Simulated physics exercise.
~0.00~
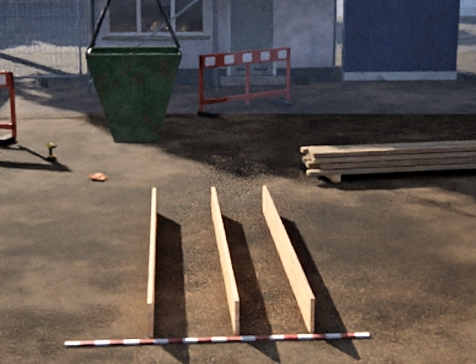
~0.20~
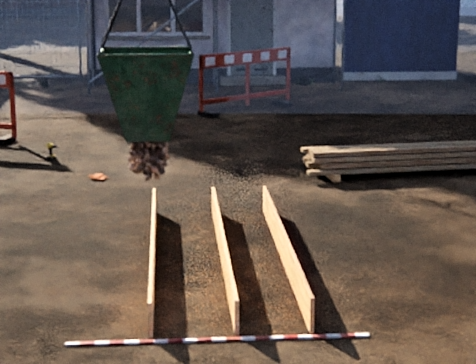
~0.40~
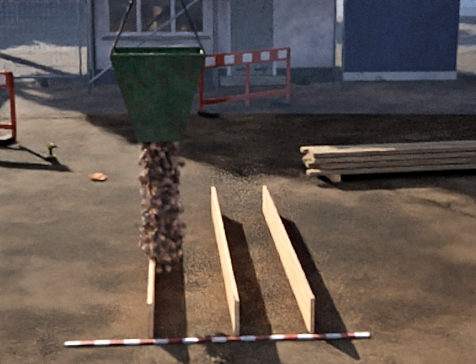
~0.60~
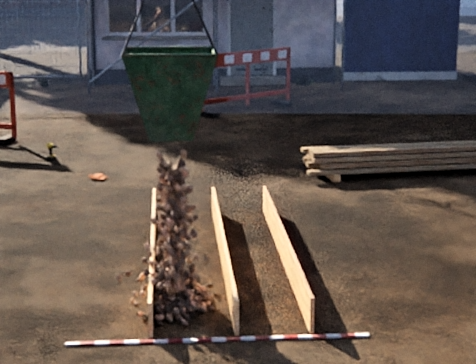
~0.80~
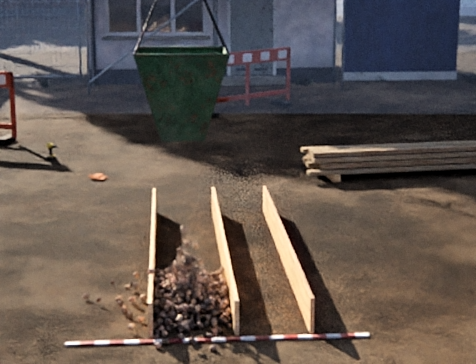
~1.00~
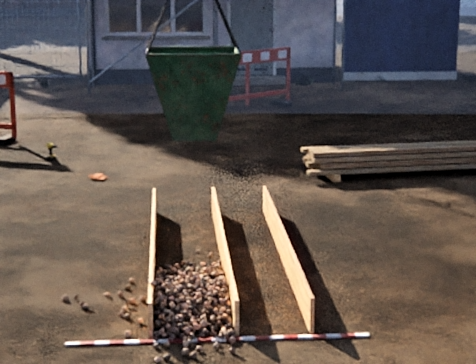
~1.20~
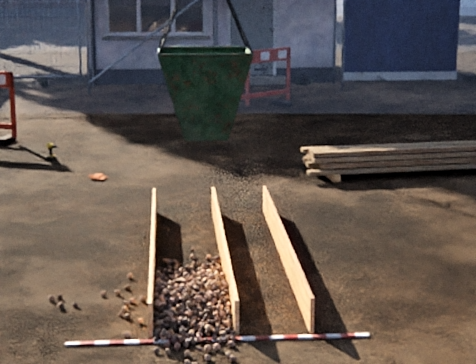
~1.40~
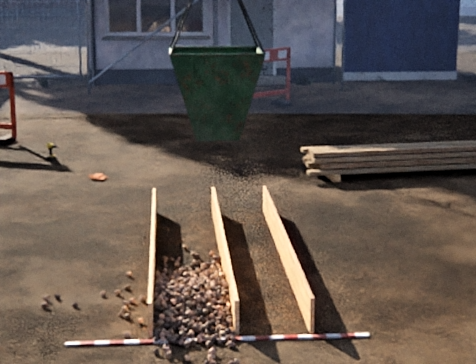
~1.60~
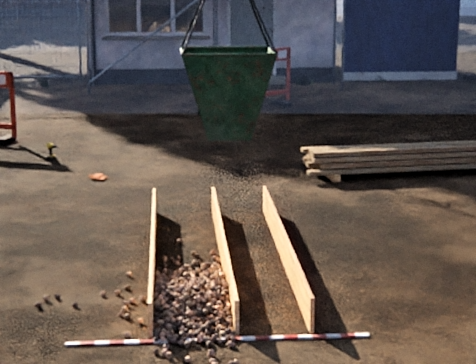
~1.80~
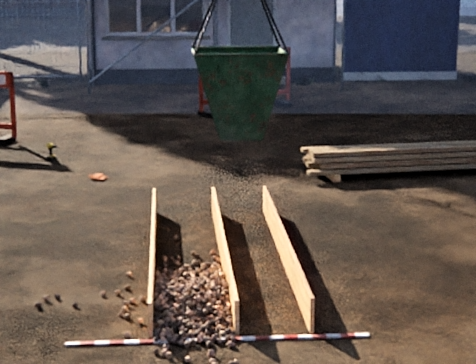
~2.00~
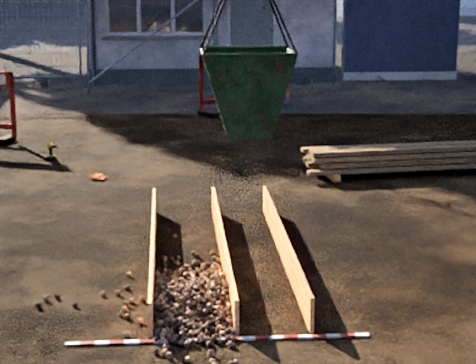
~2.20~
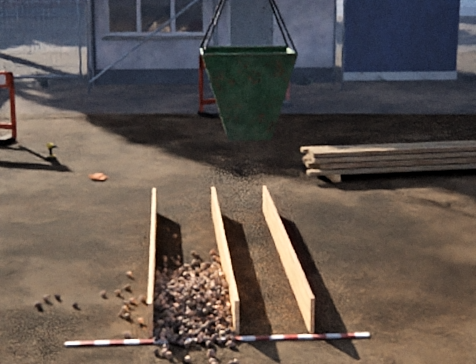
A green hopper hanging above three upright boards drifts right and drops a stream of rounded stones, which pile up in the left bay, with a few scattering outside to the left. The emptied hopper continues right and stops, leaving the right bay empty.
